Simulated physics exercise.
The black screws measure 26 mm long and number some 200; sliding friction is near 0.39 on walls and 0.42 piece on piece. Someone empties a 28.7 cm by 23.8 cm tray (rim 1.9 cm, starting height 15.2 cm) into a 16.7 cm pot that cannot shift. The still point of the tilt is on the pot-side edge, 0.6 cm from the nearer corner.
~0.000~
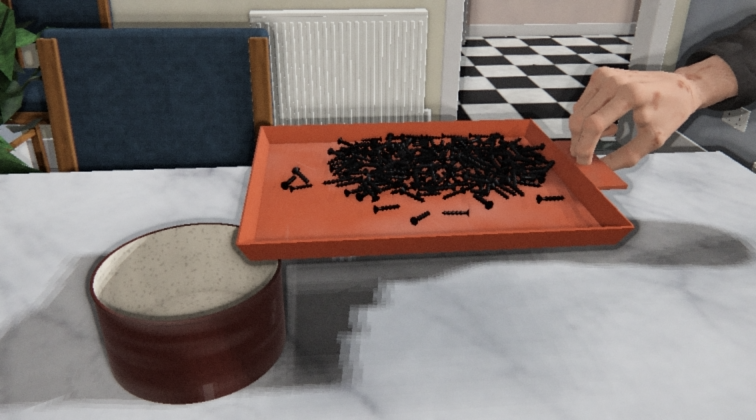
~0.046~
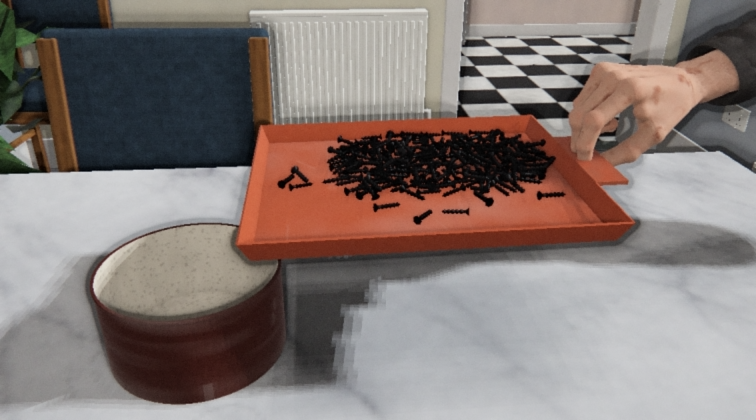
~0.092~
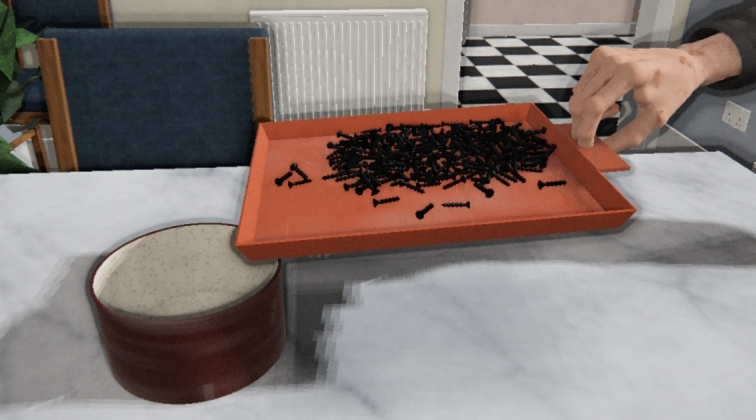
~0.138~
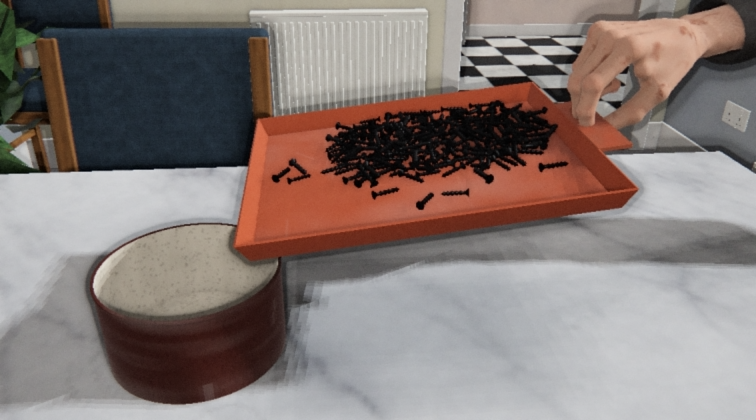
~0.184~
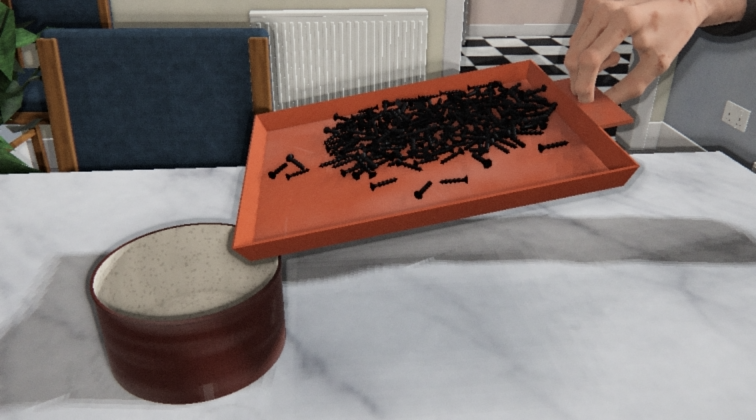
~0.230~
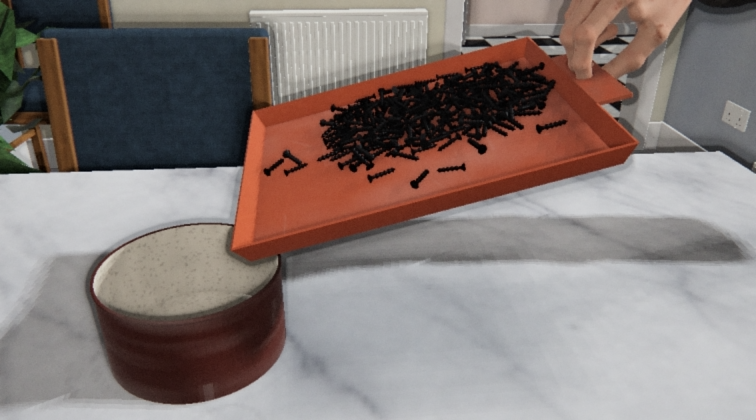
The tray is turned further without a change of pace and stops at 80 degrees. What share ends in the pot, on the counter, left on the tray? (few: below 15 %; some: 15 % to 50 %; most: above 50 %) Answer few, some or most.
In the pot: Most; on the counter: Some; left on the tray: Few.
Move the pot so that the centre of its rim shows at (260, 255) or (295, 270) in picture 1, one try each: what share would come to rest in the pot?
About 15 and 0 per cent.
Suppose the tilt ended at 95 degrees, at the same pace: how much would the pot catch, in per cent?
It would be near 60 per cent.
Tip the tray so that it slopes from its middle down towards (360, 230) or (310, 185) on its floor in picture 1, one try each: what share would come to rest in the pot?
About 0 and 40 per cent.
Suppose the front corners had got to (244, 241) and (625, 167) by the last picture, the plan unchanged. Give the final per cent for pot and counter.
Pot 20, counter 80.
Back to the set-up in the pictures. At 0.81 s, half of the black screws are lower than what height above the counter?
Roughly 16 cm.
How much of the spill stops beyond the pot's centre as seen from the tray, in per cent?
About 70 per cent.
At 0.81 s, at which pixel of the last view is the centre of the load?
At about (190, 209).
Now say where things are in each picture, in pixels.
In the first frame, tray tilt 0 degrees, front corners at (249, 238) and (620, 222); middle of the pieces at (433, 160); pot at (189, 266).
In the second frame, tray tilt 1 degrees, front corners at (248, 238) and (621, 218); middle of the pieces at (433, 157).
In the third frame, tray tilt 3 degrees, front corners at (247, 239) and (622, 206), lowest corner left front; middle of the pieces at (432, 149).
In the fourth frame, tray tilt 7 degrees, front corners at (246, 239) and (624, 185), lowest corner left front; middle of the pieces at (431, 136).
In the fifth frame, tray tilt 11 degrees, front corners at (244, 240) and (624, 163), lowest corner left front; middle of the pieces at (429, 122).
In the sixth frame, tray tilt 15 degrees, front corners at (242, 241) and (623, 140), lowest corner left front; middle of the pieces at (426, 109); pot at (189, 266). The tray's pace is about 90 degrees a second.
Then, at 0.58 s, tilt 47 degrees; the tray holds 100 %, the pot 0 %.
Then, at 0.81 s, tilt 68 degrees; the tray holds 45 %, the pot 10 %.
Then, at 1.16 s, tilt 80 degrees; the tray holds 0 %, the pot 60 %.
At rest (2.2 s), pot 60 %, counter 40 %, tray 0 %.
